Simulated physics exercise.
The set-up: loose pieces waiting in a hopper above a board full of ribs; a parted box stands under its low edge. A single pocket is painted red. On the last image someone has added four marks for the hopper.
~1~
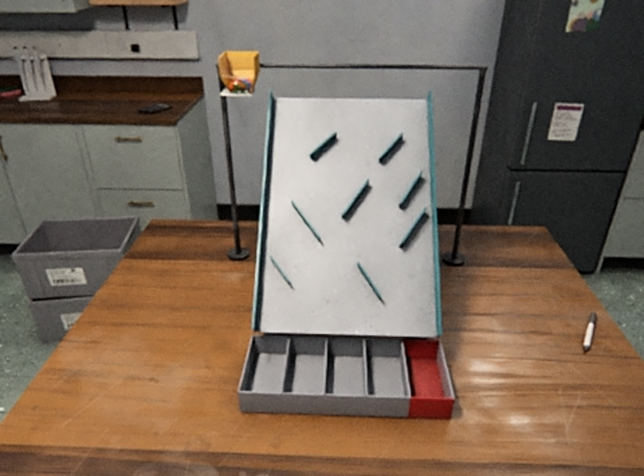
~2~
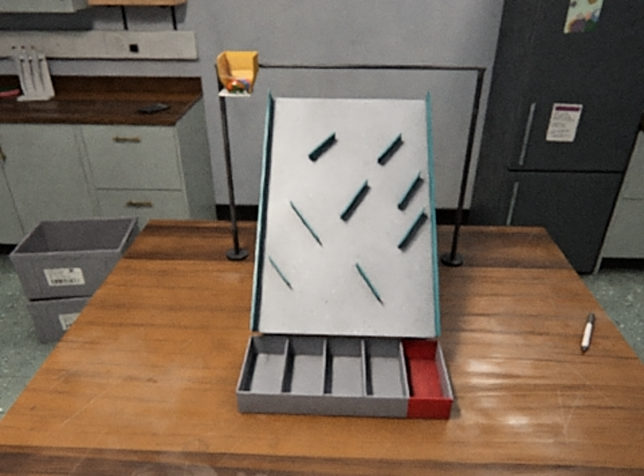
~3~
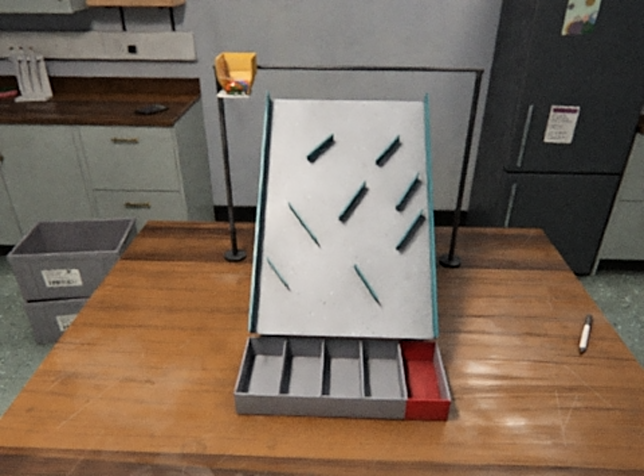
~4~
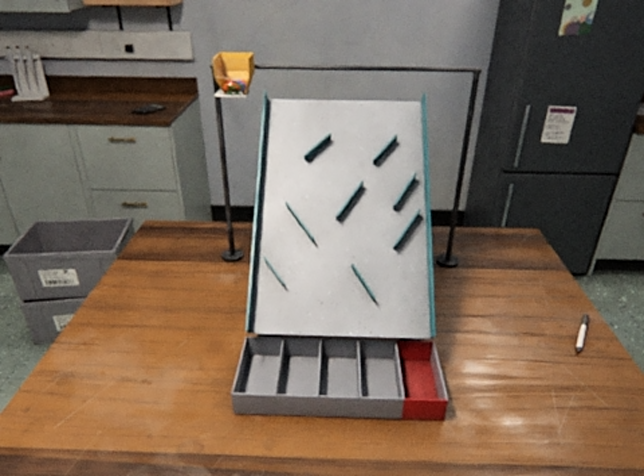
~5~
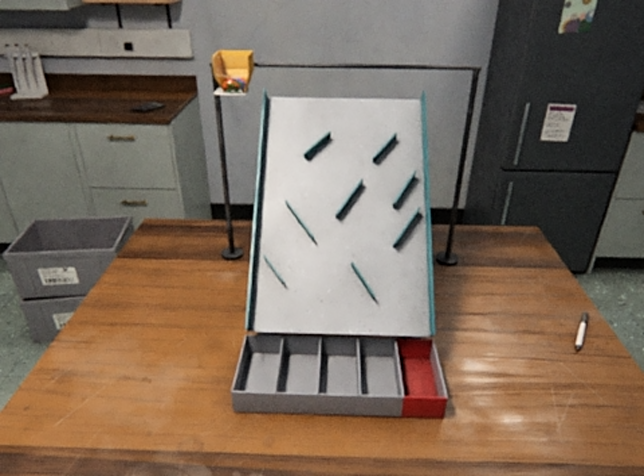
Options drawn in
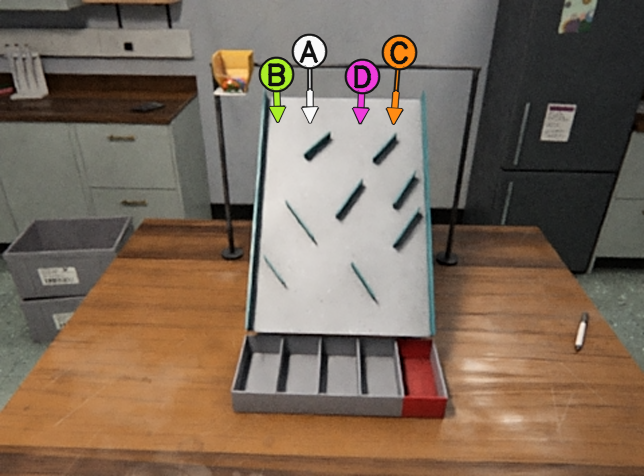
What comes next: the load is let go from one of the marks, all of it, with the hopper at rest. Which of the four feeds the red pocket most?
The answer is mark C.
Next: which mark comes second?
The answer is D.
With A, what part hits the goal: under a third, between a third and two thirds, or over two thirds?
Under a third.
On the marked copy, mark A meets the board at (310, 116); mark B meets the board at (277, 116); mark C meets the board at (393, 118); mark D meets the board at (360, 117).
With A, a small share in the red pocket, the bulk in other pockets, a small share outside the box.
With B, only a few in the red pocket, the bulk in other pockets, a small share outside the box.
With C, close to a third in the red pocket, close to half in other pockets, a small share outside the box.
With D, close to a quarter in the red pocket, close to two thirds in other pockets, a small share outside the box.
